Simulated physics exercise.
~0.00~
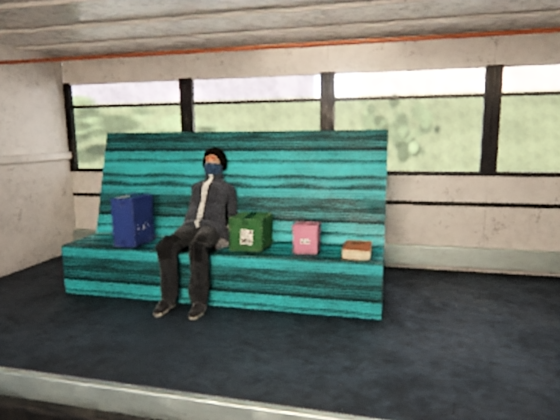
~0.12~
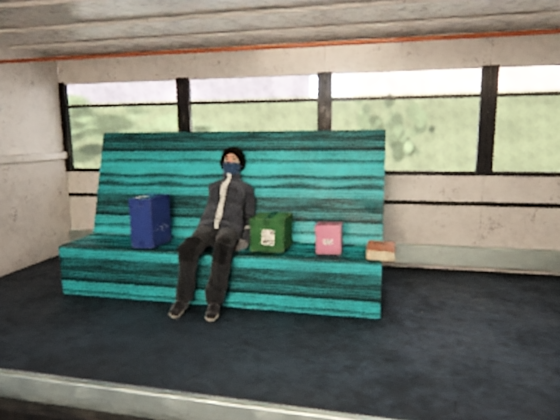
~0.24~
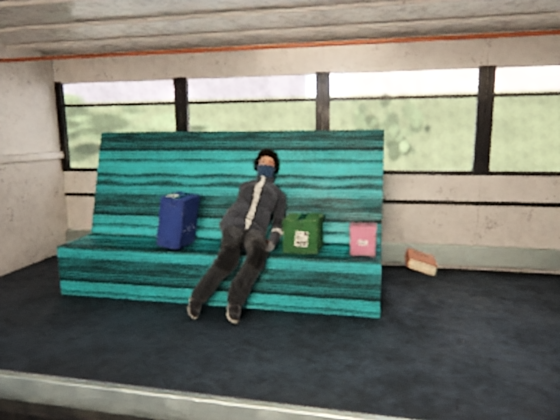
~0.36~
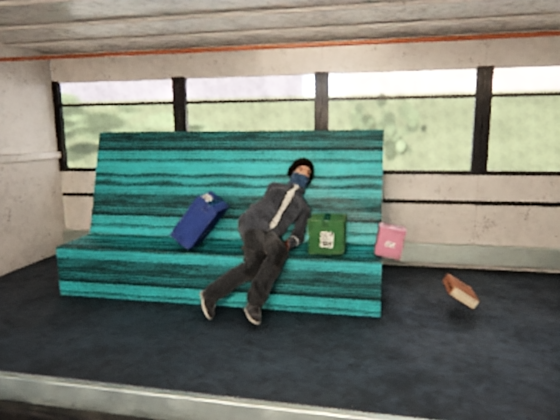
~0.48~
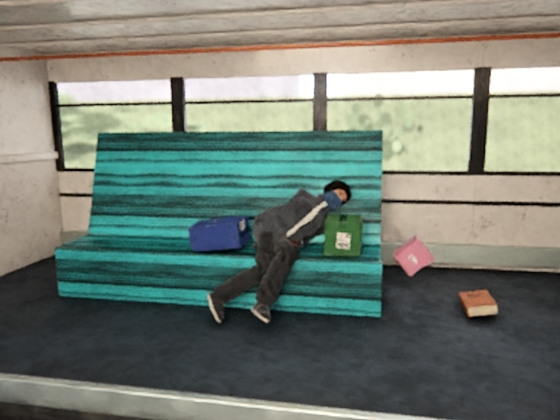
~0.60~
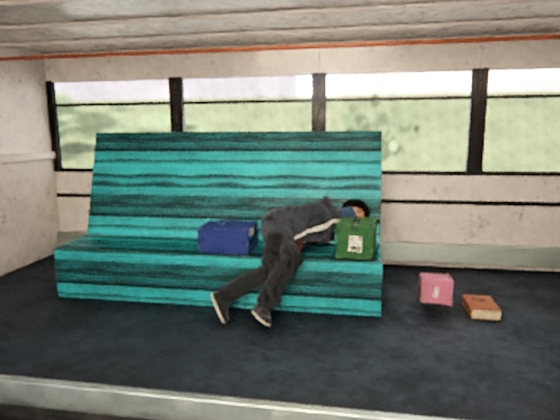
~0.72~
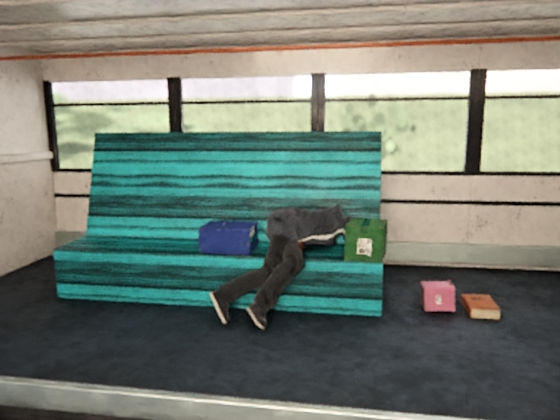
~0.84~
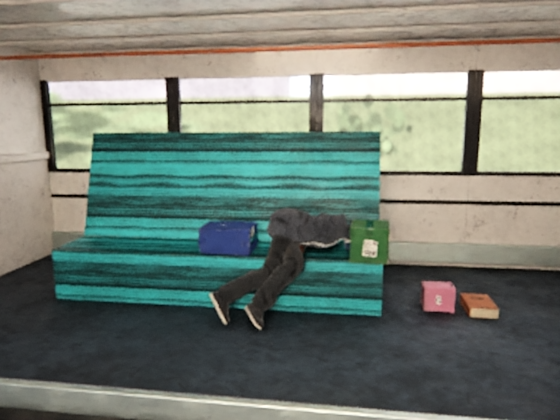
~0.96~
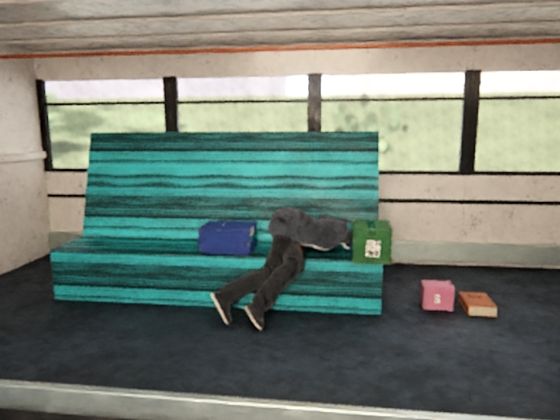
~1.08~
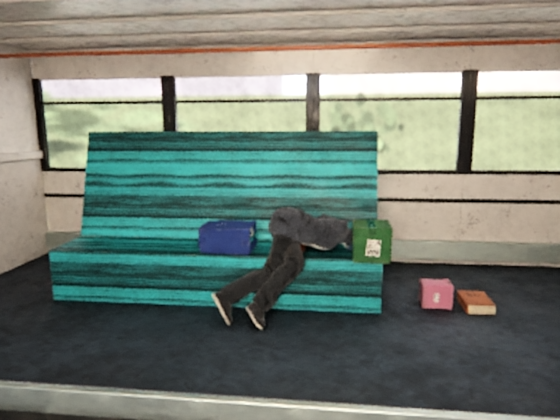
A masked commuter in a dark grey suit sits slumped on a teal striped side bench in a tram, seen from across the floor beneath a row of windows. A blue pack stands to the left, with a green holdall, a pink tub and an orange folder to the right. Everything slides rightward; the folder drops off the bench end, and the tub follows. The blue pack tips onto its side while the commuter topples right, folding over behind the holdall. Finally, tub and folder lie on the floor, while pack, holdall and commuter remain on the bench.
